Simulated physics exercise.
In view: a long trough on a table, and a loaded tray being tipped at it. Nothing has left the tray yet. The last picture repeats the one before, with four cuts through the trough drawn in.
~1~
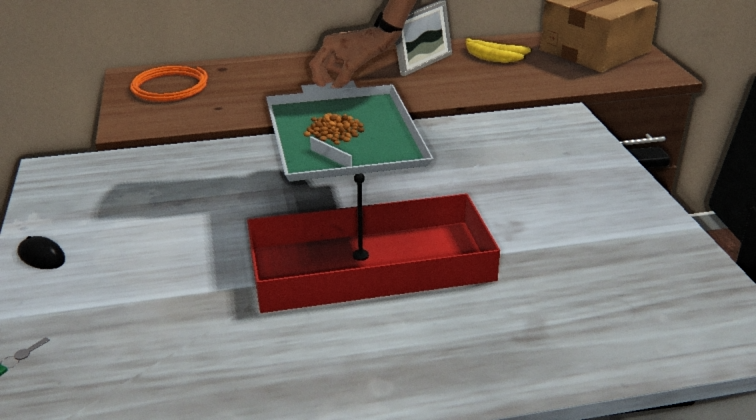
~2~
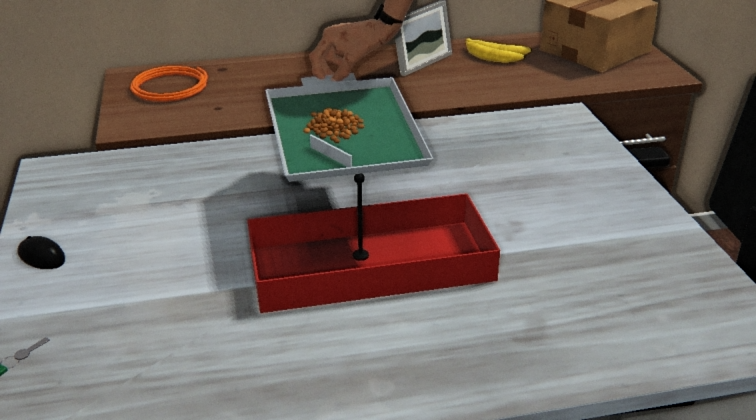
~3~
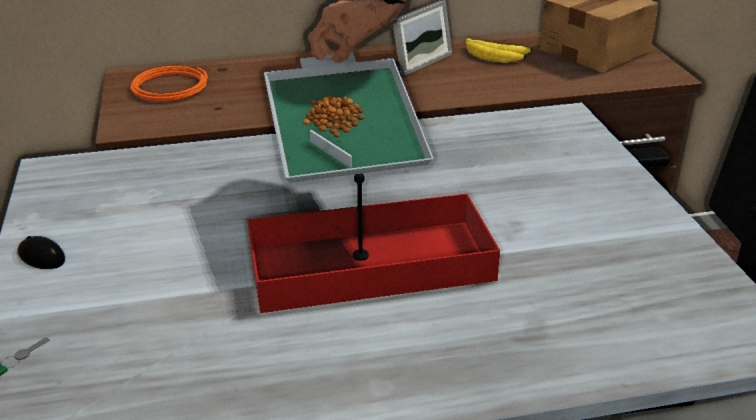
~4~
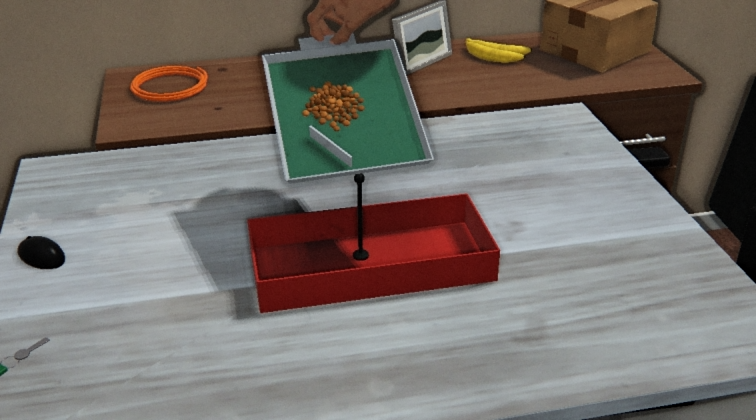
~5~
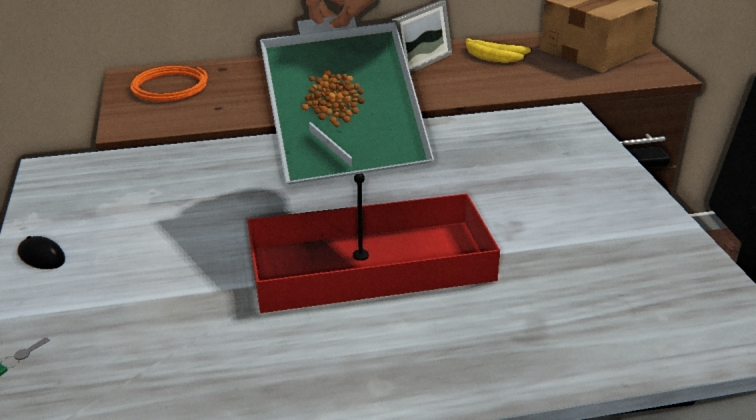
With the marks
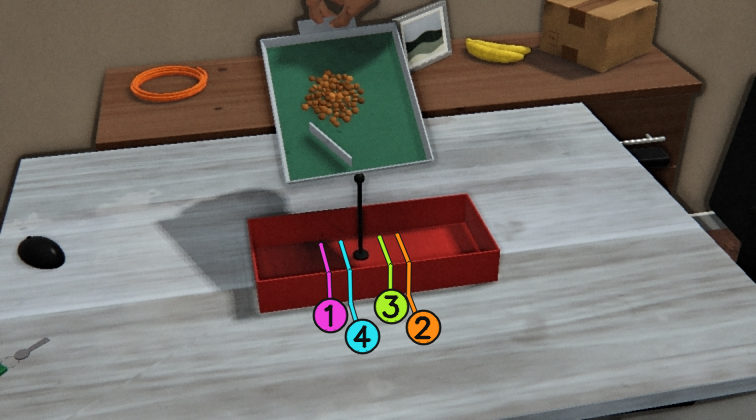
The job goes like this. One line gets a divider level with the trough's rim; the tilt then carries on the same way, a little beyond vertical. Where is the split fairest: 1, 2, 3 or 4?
The best line is 3.
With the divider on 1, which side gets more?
Right.
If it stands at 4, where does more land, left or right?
The right side.
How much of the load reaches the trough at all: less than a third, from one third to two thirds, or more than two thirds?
About that: More than two thirds.
On the marked copy, line 1 crosses the front rim at (328, 273); line 2 crosses the front rim at (408, 262); line 3 crosses the front rim at (390, 264); line 4 crosses the front rim at (349, 270).
For line 1, of what is caught, a small share on the left of the divider, all but a few on the right.
For line 2, of what is caught, the bulk on the left of the divider, a small share on the right.
For line 3, of what is caught, close to half on the left of the divider, close to half on the right.
For line 4, of what is caught, a small share on the left of the divider, all but a few on the right.
